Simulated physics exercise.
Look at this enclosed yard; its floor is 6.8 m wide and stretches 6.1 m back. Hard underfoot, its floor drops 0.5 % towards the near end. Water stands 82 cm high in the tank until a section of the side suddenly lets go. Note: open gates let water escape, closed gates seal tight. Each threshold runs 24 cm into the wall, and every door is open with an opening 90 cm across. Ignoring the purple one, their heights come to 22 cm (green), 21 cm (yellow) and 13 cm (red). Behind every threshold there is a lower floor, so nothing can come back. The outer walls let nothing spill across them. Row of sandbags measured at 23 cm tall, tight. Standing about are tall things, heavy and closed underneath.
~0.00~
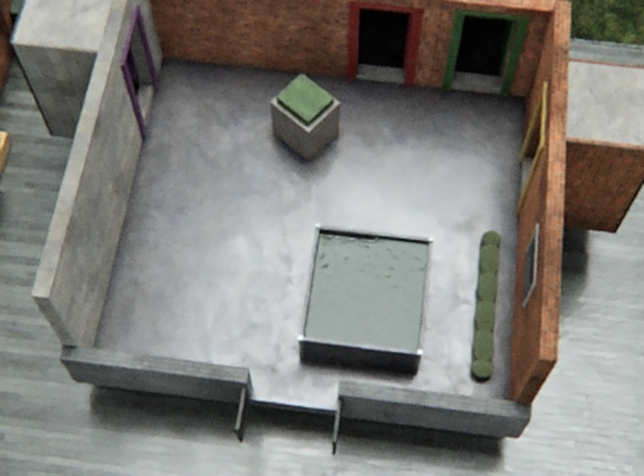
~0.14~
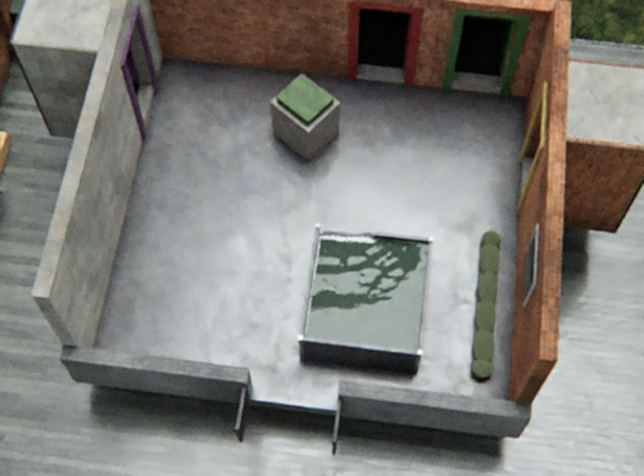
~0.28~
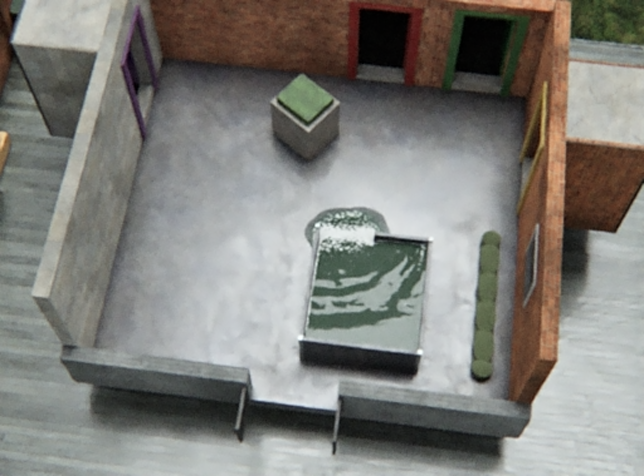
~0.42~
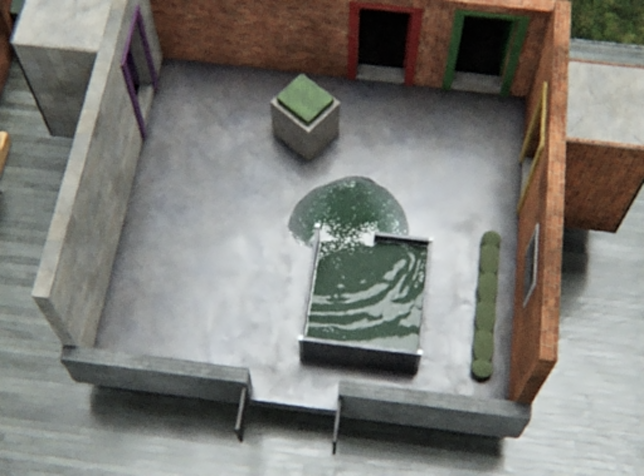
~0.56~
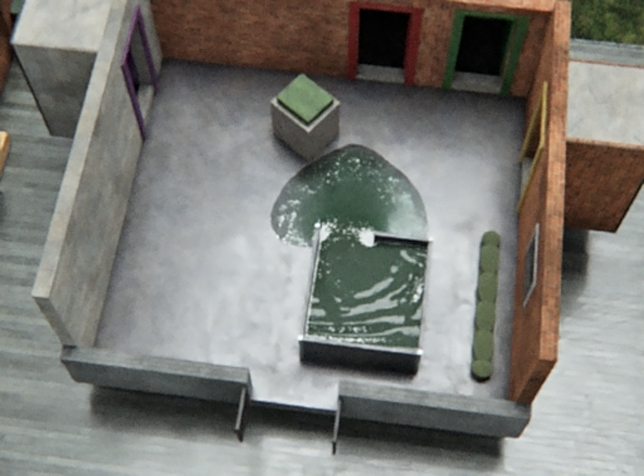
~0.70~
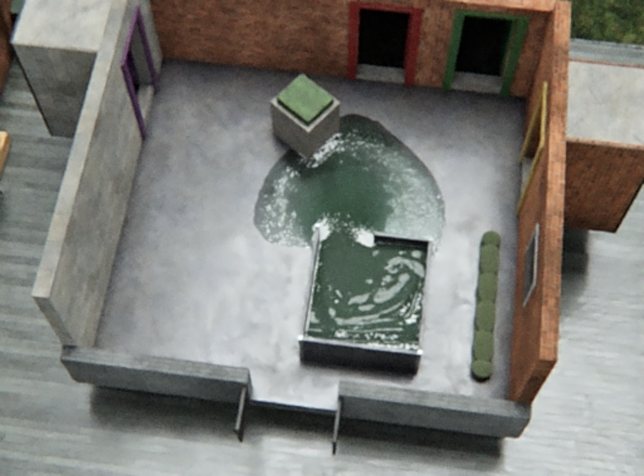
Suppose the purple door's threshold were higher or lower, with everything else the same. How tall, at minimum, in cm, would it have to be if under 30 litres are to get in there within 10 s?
It would need to be about 14 cm tall.
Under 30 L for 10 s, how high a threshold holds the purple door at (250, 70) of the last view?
7.5 cm.
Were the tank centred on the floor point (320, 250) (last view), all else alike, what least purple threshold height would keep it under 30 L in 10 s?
I'd put it at close to 24 cm.
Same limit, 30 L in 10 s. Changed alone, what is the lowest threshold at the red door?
Red: 27 cm.
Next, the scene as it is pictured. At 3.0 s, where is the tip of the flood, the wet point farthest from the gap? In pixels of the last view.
Front tip: Approx. (162, 64) px.
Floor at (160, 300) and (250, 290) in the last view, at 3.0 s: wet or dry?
Note: Point one not yet reached; point two not yet reached.
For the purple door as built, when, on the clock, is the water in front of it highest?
The level tops out near 2.4 seconds.
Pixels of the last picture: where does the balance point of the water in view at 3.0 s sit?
The water is centred around (352, 214) in the last picture's pixels.
After 1.4 s water covers 30 % of the floor, deepest (40 cm) near (341, 243); it has not reached the purple door.
After 3.0 s water covers 45 % of the floor, deepest (32 cm) near (509, 102); 19 cm at the purple door, 0 litres in over its 23 cm threshold.
After 10.0 s water covers 95 % of the floor, deepest (13 cm) near (90, 364); 6 cm at the purple door, 1 litre in over its 23 cm threshold.
At the purple door as built, the water arrived by 2.1 s and peaked near 22 cm at 2.4 s.
With a threshold of 12 cm, 51 litres would have come in within the 10 s; with 17 cm, 11 litres. So under 30 litres takes about 14 cm.
